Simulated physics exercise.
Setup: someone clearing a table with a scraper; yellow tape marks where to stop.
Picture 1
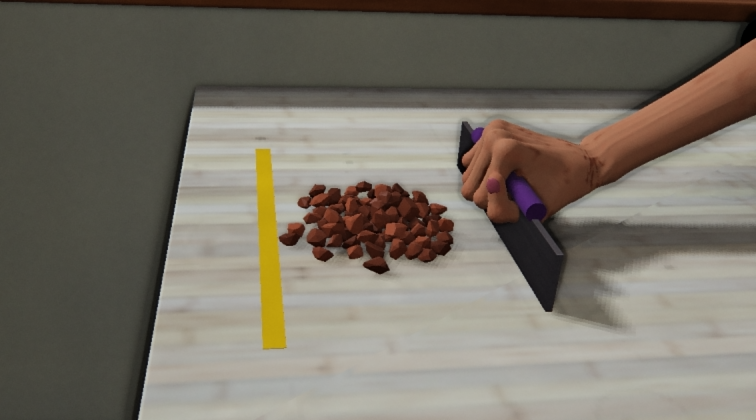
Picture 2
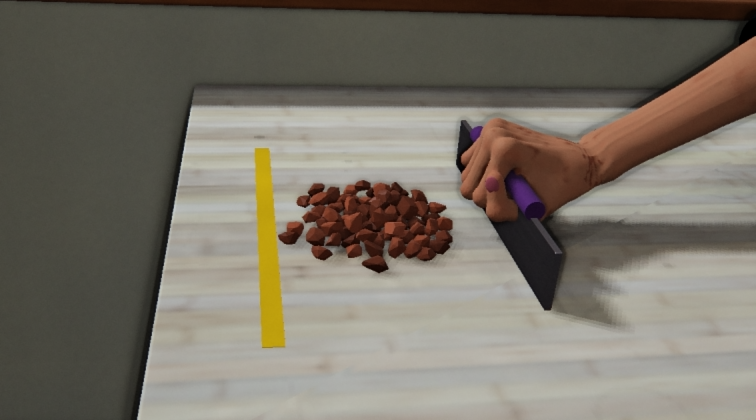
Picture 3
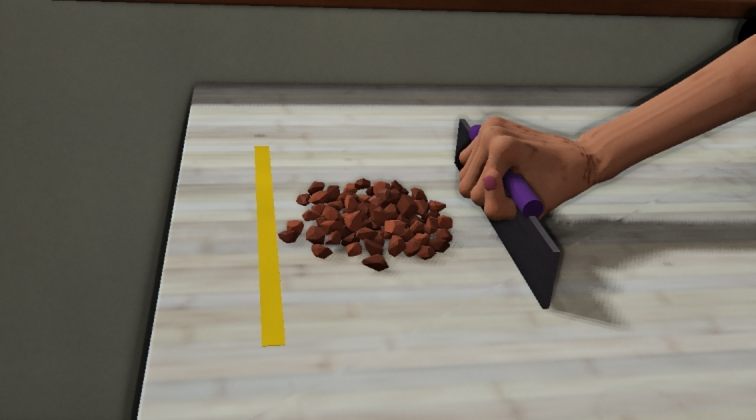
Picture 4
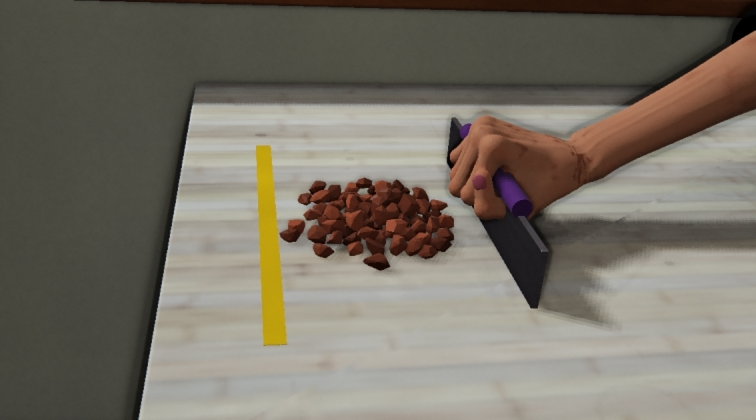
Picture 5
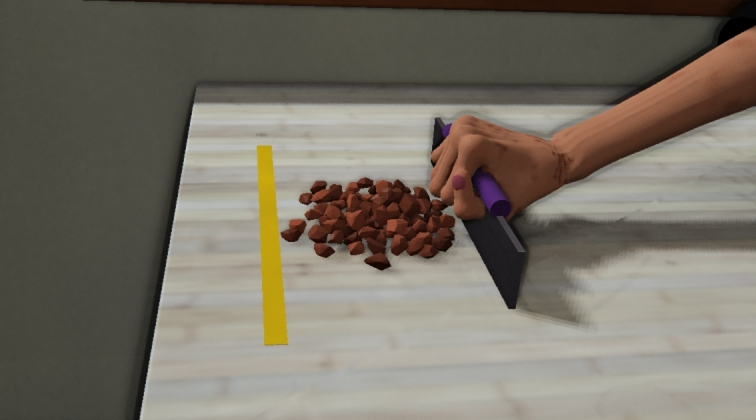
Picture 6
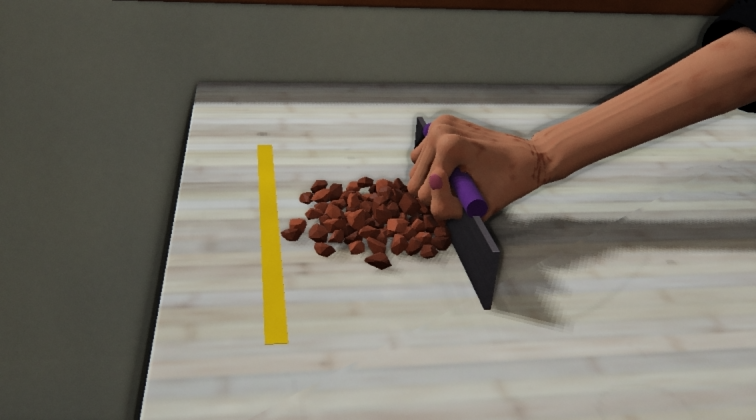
A hand slides a dark scraper left across the table to a heap of reddish-brown bits.
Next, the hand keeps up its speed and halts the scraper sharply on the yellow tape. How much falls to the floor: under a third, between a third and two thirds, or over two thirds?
The heap loses not even a third.
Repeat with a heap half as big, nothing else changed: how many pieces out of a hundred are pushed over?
Some 0 per cent of the pieces.
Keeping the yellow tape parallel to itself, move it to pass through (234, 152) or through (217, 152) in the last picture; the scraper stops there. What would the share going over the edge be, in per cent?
50 % and 80 %.
Shortly afterwards, scraper still moving, near (353, 173); heap all on the table, its front near (240, 238).
Next, scraper stopped at the yellow tape; heap a little over the edge.
Some moments later, scraper stopped at the yellow tape; heap near a quarter over the edge.
In the end, scraper stopped at the yellow tape; heap near a quarter over the edge.
